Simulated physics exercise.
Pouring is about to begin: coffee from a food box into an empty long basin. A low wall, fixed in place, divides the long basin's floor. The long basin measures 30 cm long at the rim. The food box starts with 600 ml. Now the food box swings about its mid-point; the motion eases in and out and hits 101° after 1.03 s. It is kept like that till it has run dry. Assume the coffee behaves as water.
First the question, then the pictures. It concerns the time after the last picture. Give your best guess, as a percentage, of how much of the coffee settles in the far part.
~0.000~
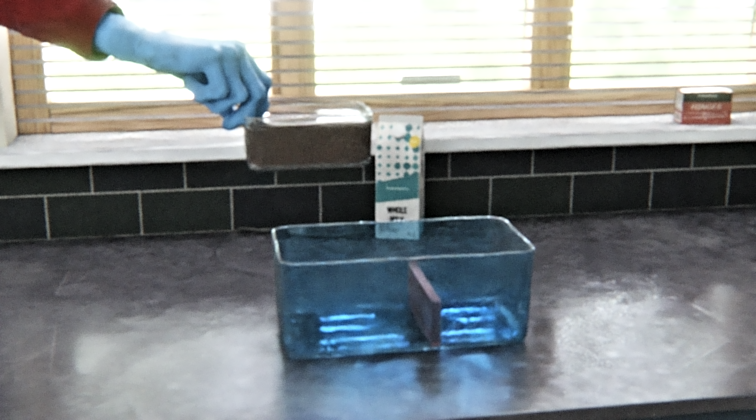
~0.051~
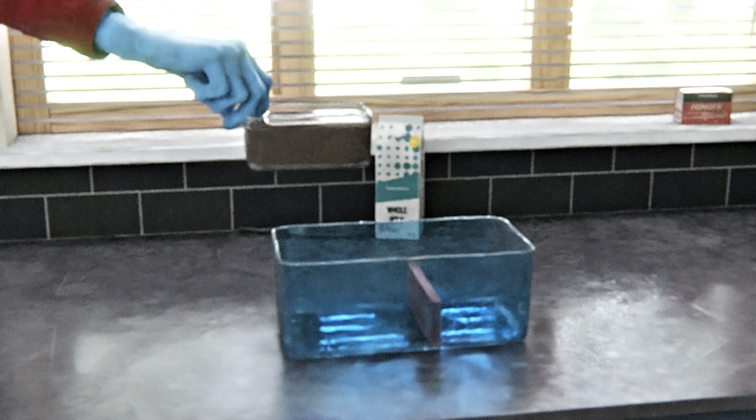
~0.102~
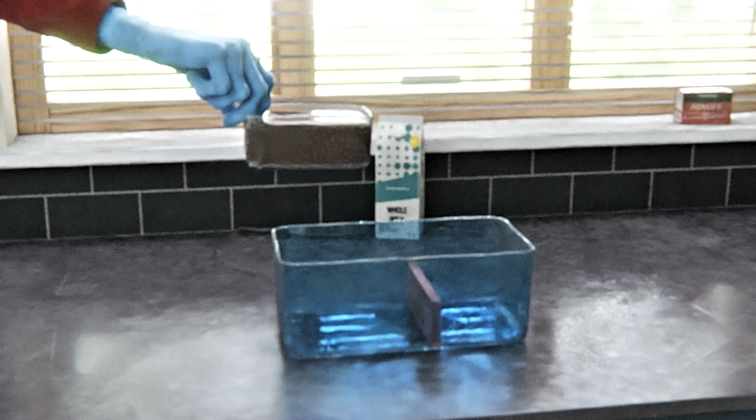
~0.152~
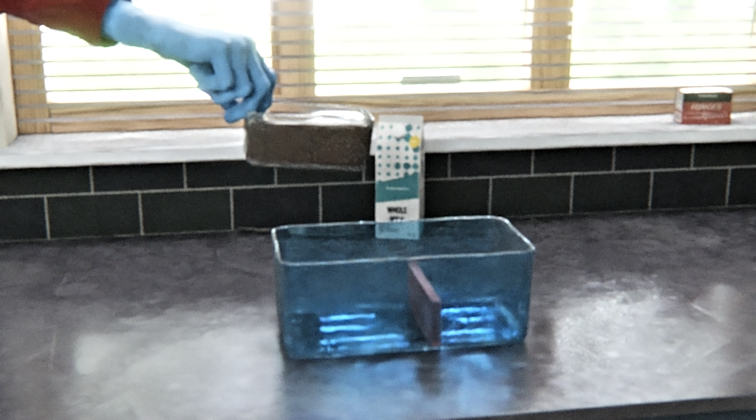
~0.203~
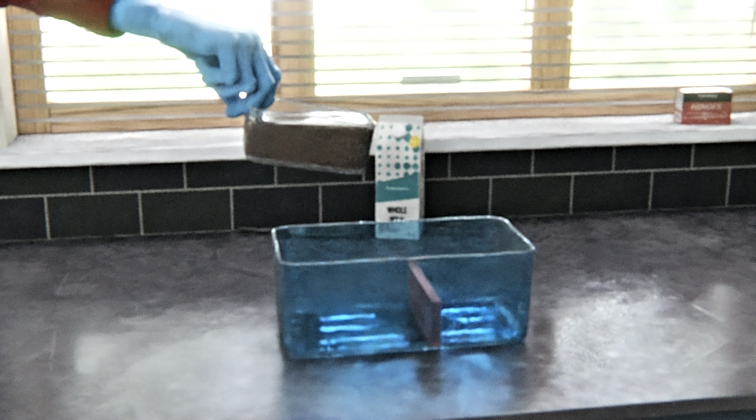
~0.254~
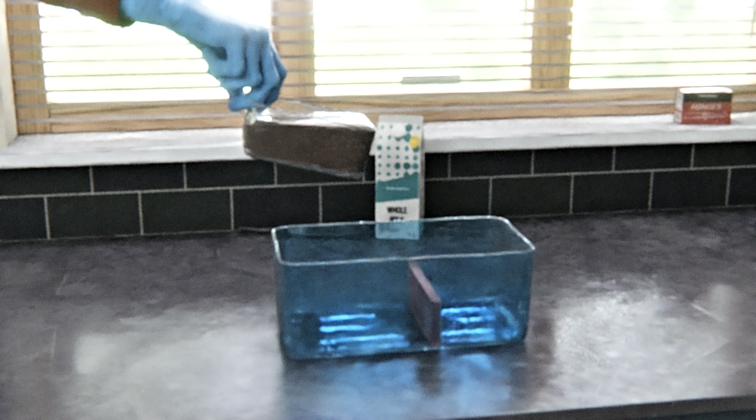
I would say 48 per cent of it settles there.
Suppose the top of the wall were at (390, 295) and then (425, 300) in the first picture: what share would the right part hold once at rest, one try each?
75 % and 50 %.
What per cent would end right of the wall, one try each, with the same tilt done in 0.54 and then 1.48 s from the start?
In order, 20 and 50 per cent.
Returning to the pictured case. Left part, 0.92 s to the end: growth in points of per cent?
About 10 percent, give or take.
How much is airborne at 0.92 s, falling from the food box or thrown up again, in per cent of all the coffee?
Near 5 per cent, I'd say.
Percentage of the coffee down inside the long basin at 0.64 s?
Near 28 in a hundred.
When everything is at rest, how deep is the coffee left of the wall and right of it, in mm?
On the left it stands about 12 mm, on the right about 18 mm.
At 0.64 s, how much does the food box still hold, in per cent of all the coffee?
Roughly 32 percent.
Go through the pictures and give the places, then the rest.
In the first picture, it leans 0°; its right rim is at (367, 110); the coffee meets the walls at (246, 119) and (364, 116); the long basin's rim runs from (276, 247) to (518, 234); the wall's top is at (424, 283).
In the second picture, it leans 1°; its right rim is at (367, 111); the coffee meets the walls at (246, 119) and (365, 116).
In the third picture, it leans 2°; its right rim is at (368, 113); the coffee meets the walls at (247, 118) and (365, 117).
In the fourth picture, it leans 5°; its right rim is at (369, 116); the coffee meets the walls at (248, 117) and (366, 118).
In the fifth picture, it leans 9°; its right rim is at (370, 120); the coffee meets the walls at (248, 118) and (368, 119).
In the sixth picture, it leans 14°; its right rim is at (371, 126); the coffee meets the walls at (248, 118) and (370, 120); 1 per cent is over the edge.
After 0.64 s the tilt is 69° and 33 per cent is still to pour, 9 is left of the wall and 18 right of it.
After 0.92 s the tilt is 98° and 7 per cent is still to pour, 40 is left of the wall and 48 right of it.
After 1.21 s the tilt is 101° and 0 per cent is still to pour, 50 is left of the wall and 48 right of it.
After 1.53 s the tilt is 101° and 0 per cent is still to pour, 51 is left of the wall and 48 right of it.
In the end 51 per cent lies left of the wall, 48 right of it and 1 outside.
